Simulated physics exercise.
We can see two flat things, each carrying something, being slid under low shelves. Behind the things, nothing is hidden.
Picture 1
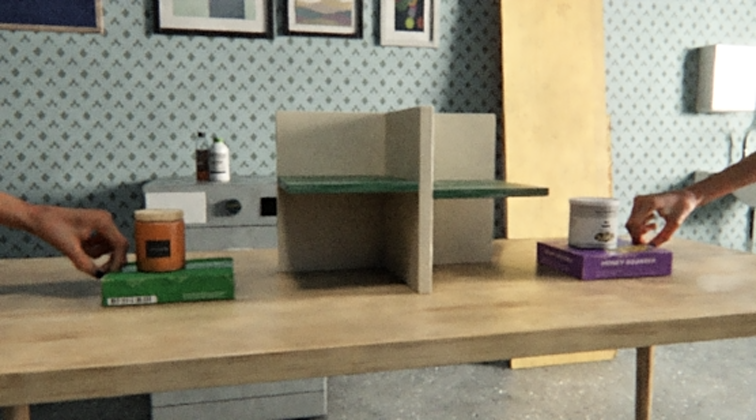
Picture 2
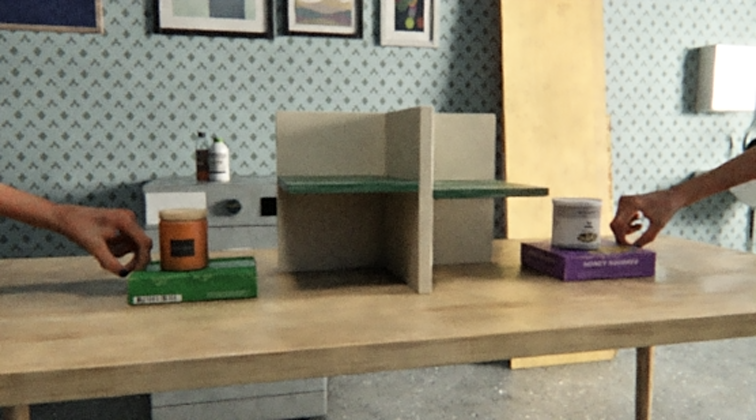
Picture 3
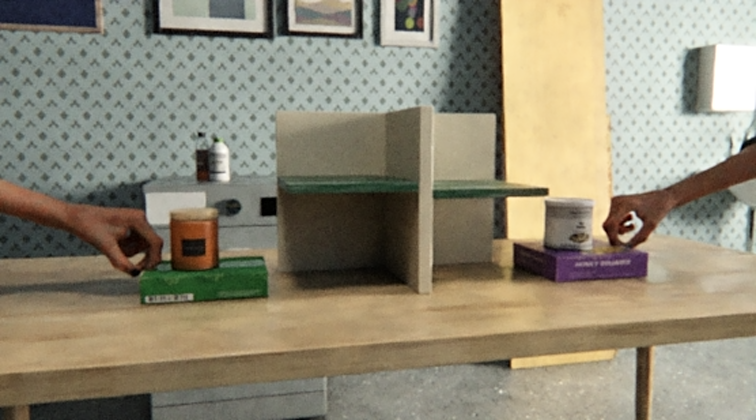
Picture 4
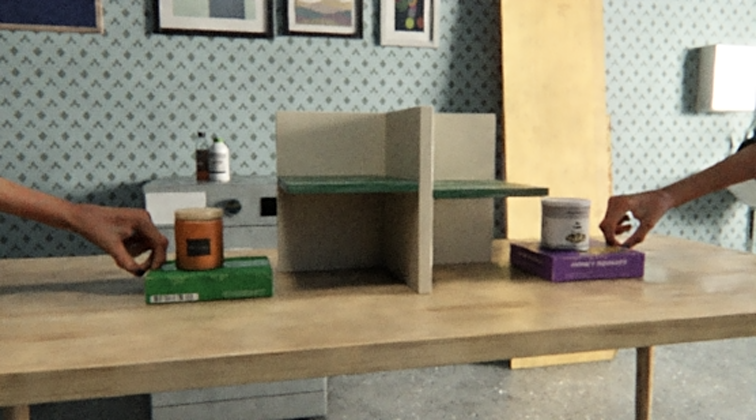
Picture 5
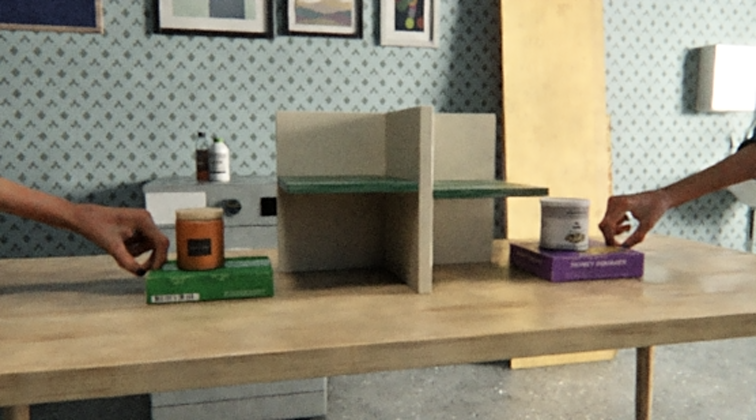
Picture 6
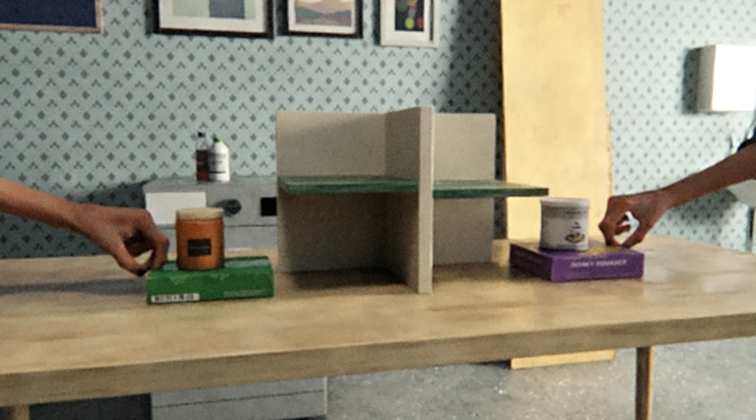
On a wooden table, two hands slide boxes carrying jars inward, then hold still.
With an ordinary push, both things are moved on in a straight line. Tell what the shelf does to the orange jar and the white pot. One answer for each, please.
Going through them: The orange jar is not touched, the white pot is not touched.
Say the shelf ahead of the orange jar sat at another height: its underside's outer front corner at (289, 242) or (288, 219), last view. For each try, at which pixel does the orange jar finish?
Rest position (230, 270) for the first setting, (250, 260) for the second.
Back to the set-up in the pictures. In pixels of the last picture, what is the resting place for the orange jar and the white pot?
About (327, 234) and (462, 227).
Then, 0.94 s after the last picture, orange jar riding along near (248, 237); white pot riding along near (519, 225).
At rest, the orange jar clears the shelf, near (326, 234); the white pot clears the shelf, near (462, 227).
